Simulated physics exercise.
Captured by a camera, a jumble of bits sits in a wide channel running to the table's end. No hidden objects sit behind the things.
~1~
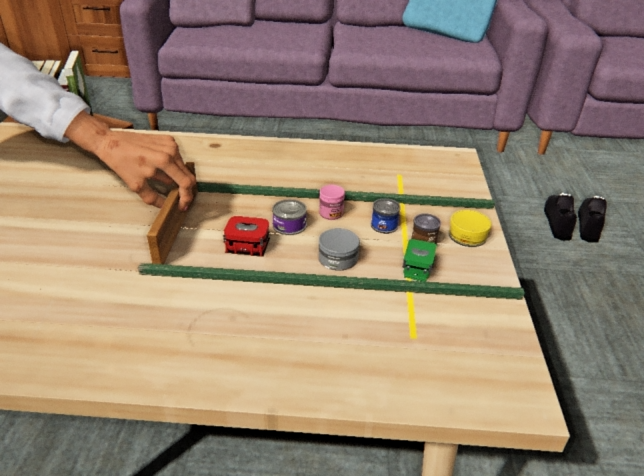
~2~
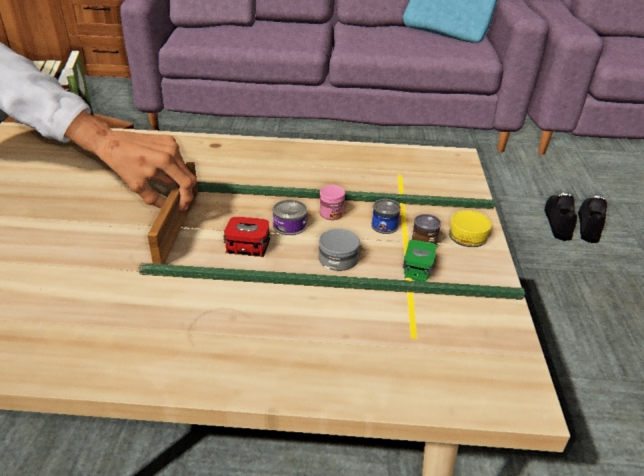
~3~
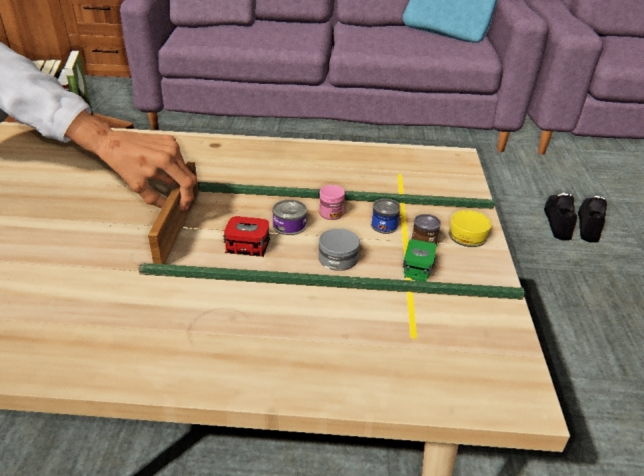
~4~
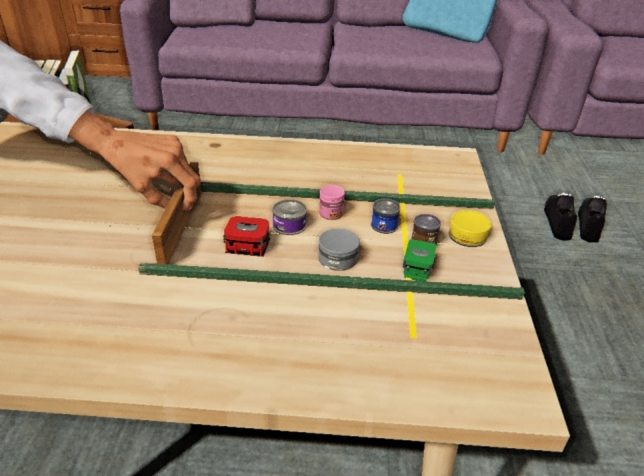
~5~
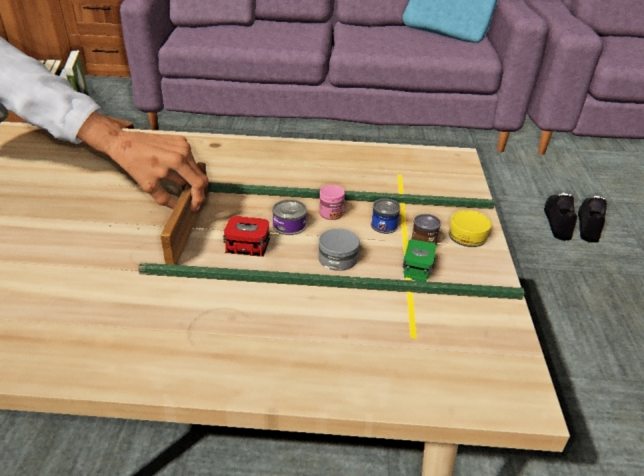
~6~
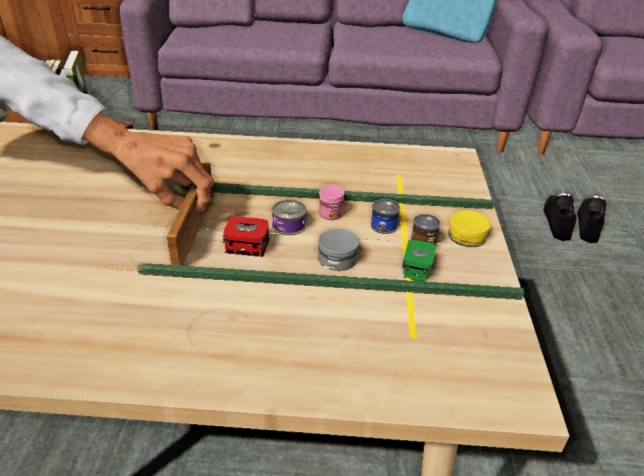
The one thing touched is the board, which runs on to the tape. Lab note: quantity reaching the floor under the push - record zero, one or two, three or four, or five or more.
Recorded: Zero.
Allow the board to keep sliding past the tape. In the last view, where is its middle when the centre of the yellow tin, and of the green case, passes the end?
The middle is at (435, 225) when it's the yellow tin, and at (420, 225) when it's the green case.
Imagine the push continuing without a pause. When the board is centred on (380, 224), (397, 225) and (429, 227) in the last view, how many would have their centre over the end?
Per position: 0 / 0 / 1.
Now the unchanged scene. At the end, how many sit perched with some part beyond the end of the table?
It would come to 1.
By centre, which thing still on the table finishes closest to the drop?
I'd say the green case.
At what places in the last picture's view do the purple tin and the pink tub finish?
Final positions: Near (422, 226); near (416, 206).
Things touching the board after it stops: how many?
That comes to 3.
A little later, none off yet; yellow tin at rest near (469, 229); brown pot at rest near (425, 233); green case at rest near (419, 261).
Next, none off yet; yellow tin at rest near (469, 229); brown pot at rest near (425, 233); green case moving near (429, 262).
When it is over, the number that fall off is zero.
